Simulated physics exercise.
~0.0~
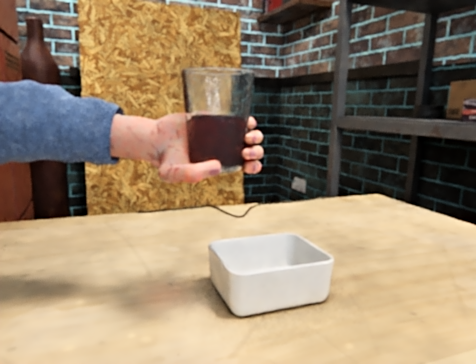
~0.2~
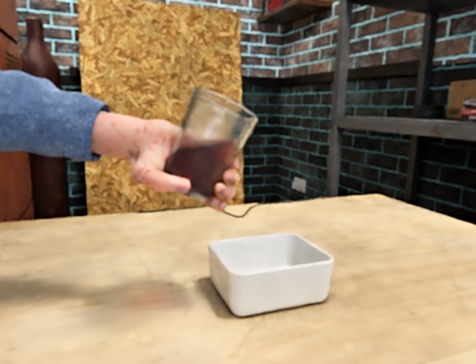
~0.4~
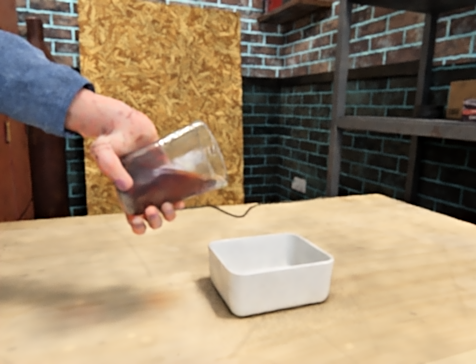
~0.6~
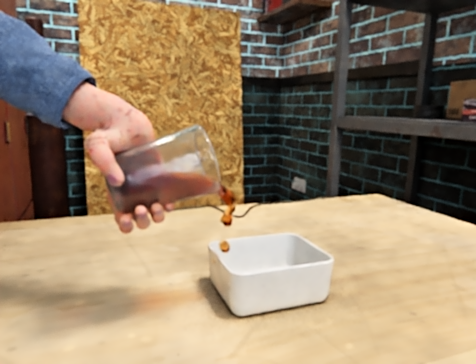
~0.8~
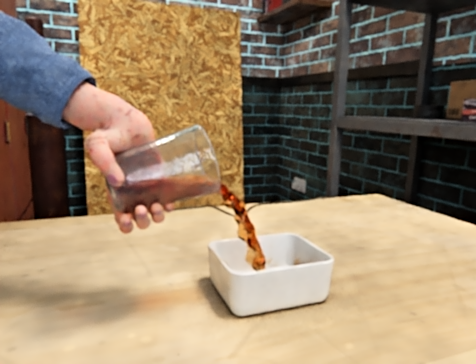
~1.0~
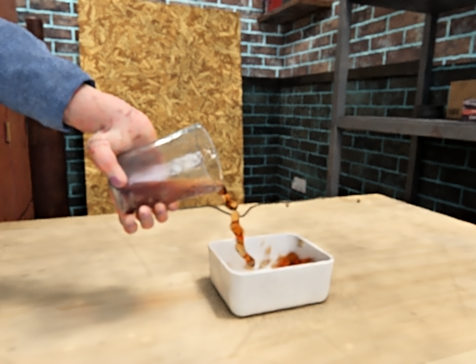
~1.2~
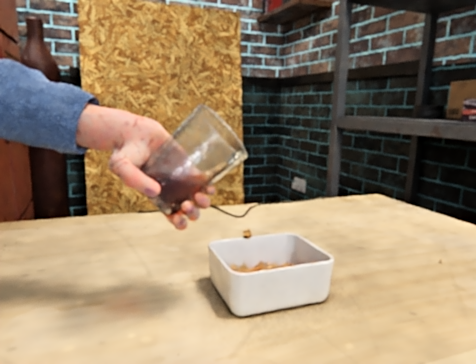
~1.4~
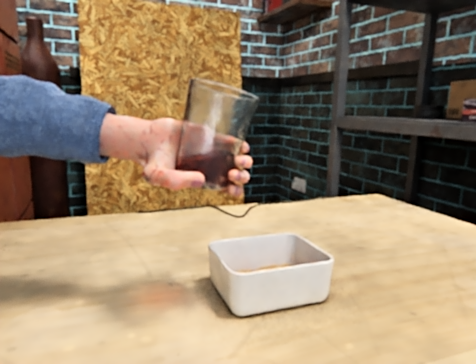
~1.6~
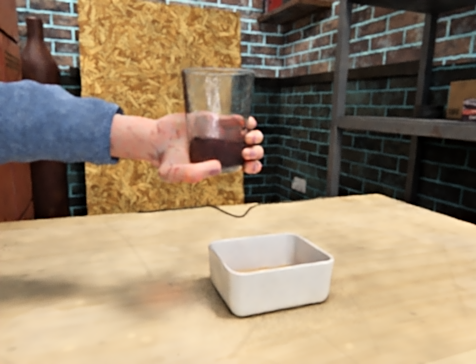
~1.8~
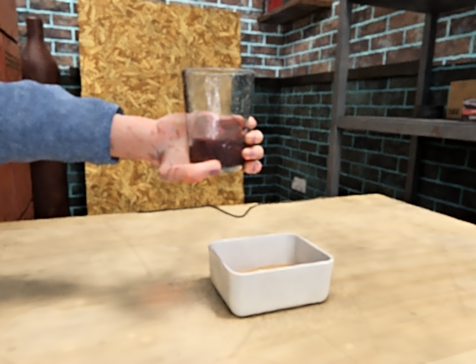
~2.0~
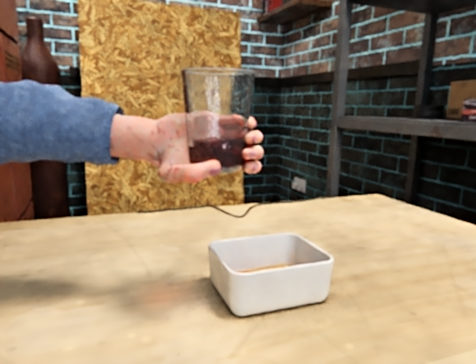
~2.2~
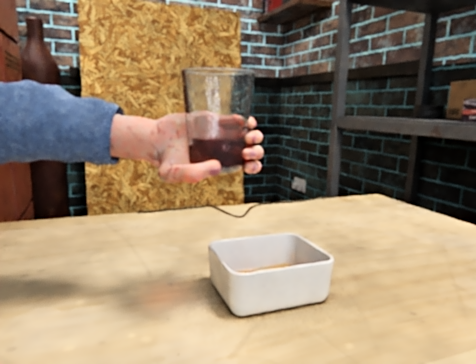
The video shows a hand holding a glass of dark tea above a wooden table, tilting it to the right so some brown liquid pours into a small white box, then turning it upright again, with some tea still left in the glass.
